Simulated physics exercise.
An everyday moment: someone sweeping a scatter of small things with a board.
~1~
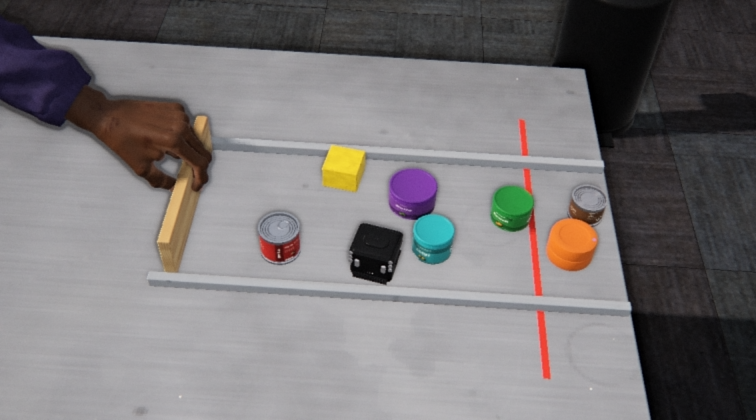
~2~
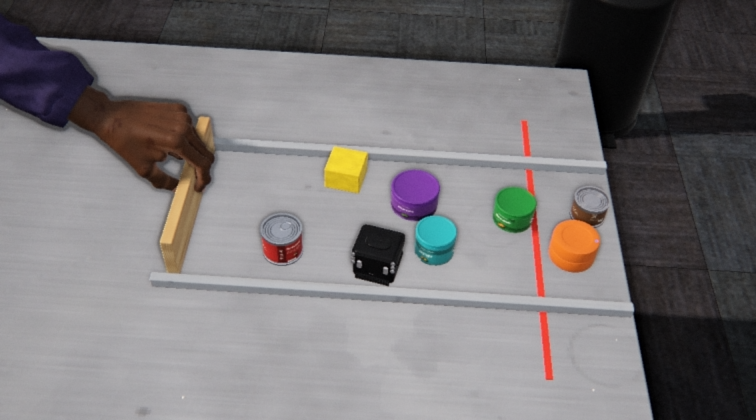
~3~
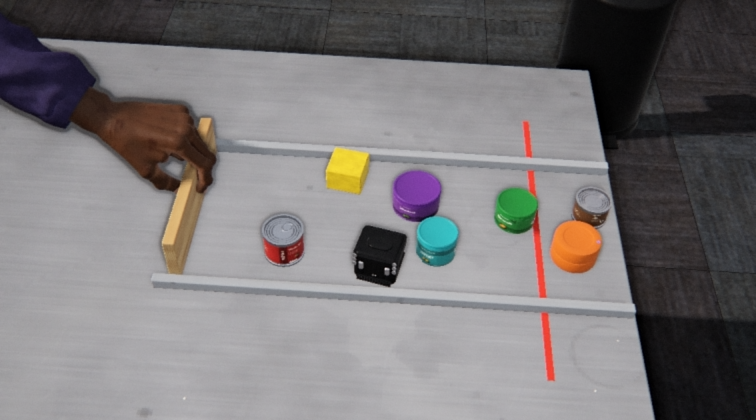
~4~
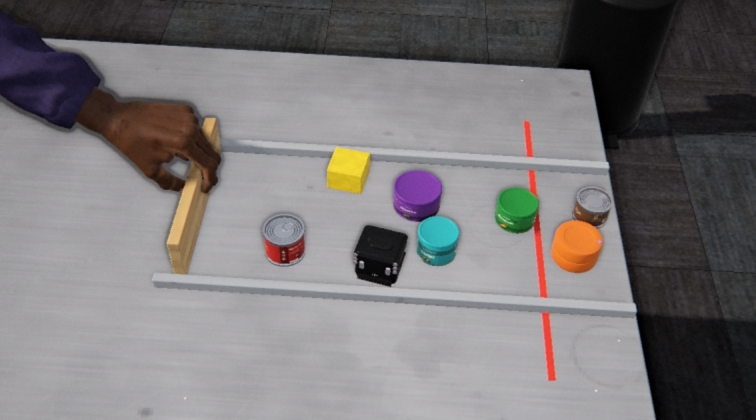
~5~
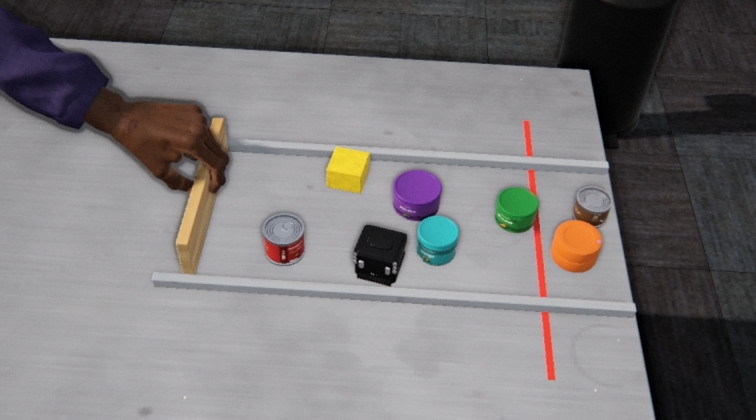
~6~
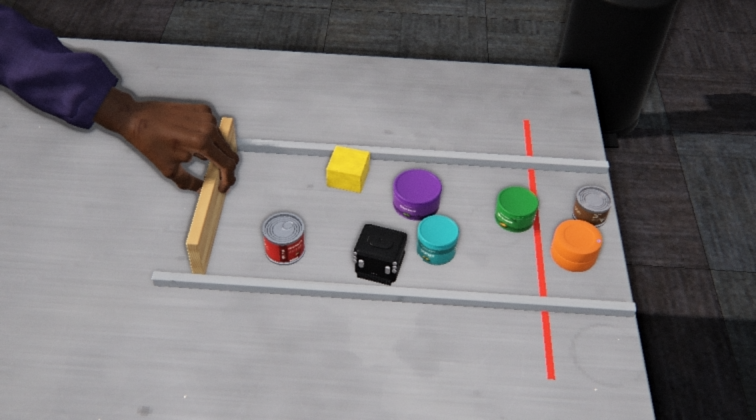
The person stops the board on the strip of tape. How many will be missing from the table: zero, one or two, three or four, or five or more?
The number that fall off is one or two.
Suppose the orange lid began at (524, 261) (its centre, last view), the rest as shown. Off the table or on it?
From there it is kept.
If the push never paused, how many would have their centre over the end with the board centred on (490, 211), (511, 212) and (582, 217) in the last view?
It would be 0, 0 and 5.
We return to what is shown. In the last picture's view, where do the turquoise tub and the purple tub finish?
First (588, 236), then (561, 208).
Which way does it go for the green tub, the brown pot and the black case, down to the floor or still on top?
The green tub holds on; the brown pot comes down; the black case survives.
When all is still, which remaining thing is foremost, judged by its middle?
That is the orange lid.
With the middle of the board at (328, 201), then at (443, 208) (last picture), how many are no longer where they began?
At the one place 3, at the other 5.
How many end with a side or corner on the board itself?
3 of them.
Soon after, none off yet; brown pot at rest near (592, 207); orange lid at rest near (576, 246); green tub at rest near (516, 210).
After that, none off yet; brown pot at rest near (595, 207); orange lid moving near (583, 248); green tub displaced about its own width near (560, 211).
In the end, the number that fall off is one or two; gone, brown pot.
